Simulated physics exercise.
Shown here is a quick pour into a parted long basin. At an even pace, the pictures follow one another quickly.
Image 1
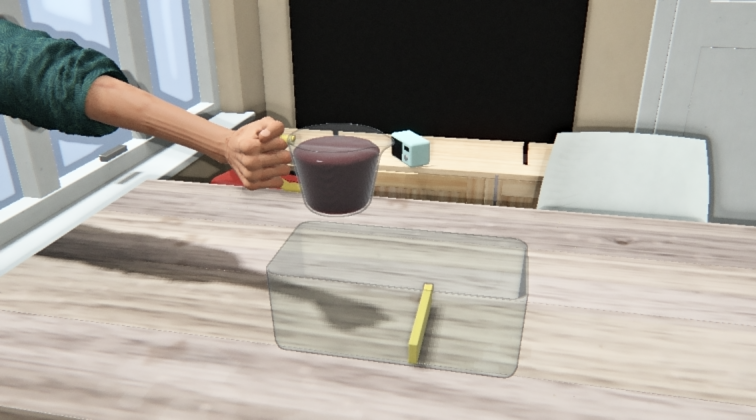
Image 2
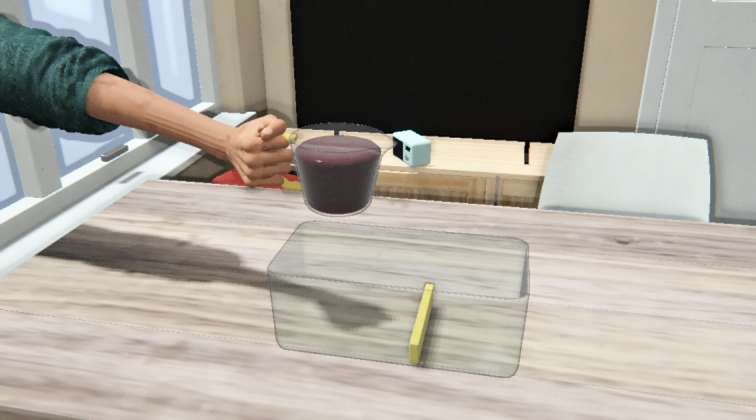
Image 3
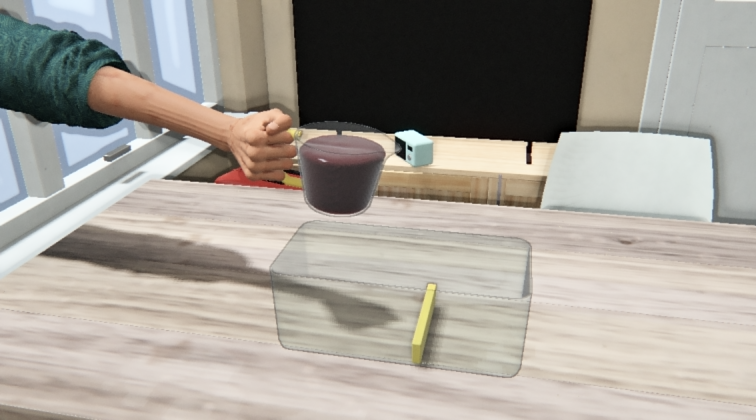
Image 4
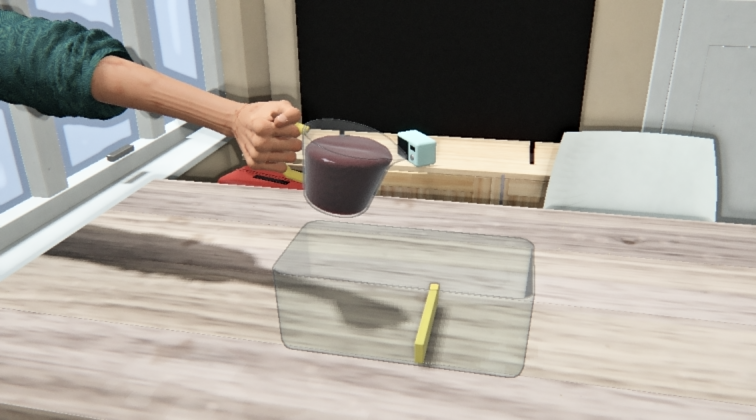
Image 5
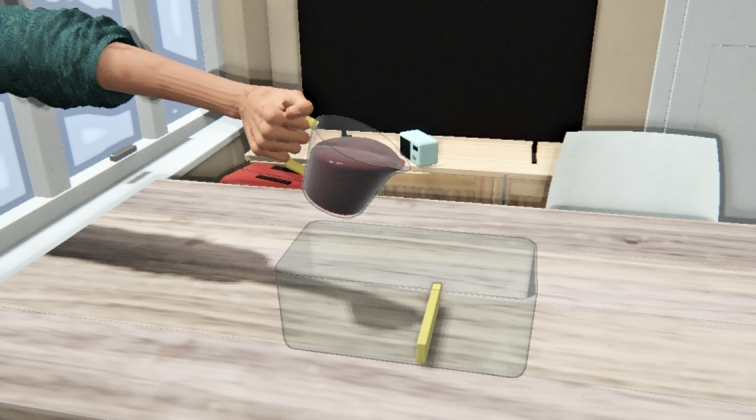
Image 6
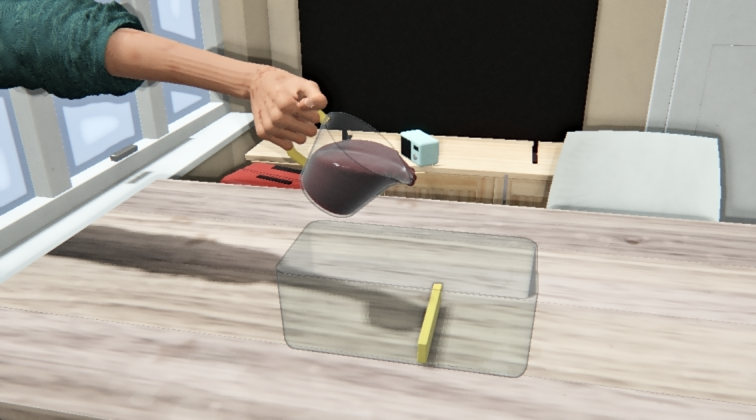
A hand in a dark green sleeve held a clear jug of dark red wine above a see-through basin with a yellow divider, then tilted it rightward, gradually at first, until the wine reached its lip.
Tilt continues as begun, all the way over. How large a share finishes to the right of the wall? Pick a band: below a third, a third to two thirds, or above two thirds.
A third to two thirds.
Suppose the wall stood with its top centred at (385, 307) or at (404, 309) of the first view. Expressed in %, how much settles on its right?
About 90 per cent, then about 65 per cent.
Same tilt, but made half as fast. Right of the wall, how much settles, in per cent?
About 65 %.
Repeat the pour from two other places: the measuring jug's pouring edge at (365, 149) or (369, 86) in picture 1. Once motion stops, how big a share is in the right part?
It comes to about 15 %, followed by about 30 %.
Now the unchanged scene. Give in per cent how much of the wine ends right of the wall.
About 45 percent.
A moment on, the measuring jug is tipped right over and 26 per cent is still to pour, 17 is left of the wall and 34 right of it.
Next, the measuring jug is tipped right over and 1 per cent is still to pour, 54 is left of the wall and 41 right of it.
Then the measuring jug is tipped right over and 0 per cent is still to pour, 55 is left of the wall and 43 right of it.
Later the measuring jug is tipped right over and 0 per cent is still to pour, 55 is left of the wall and 43 right of it.
In the end 55 per cent lies left of the wall, 43 right of it and 2 outside.
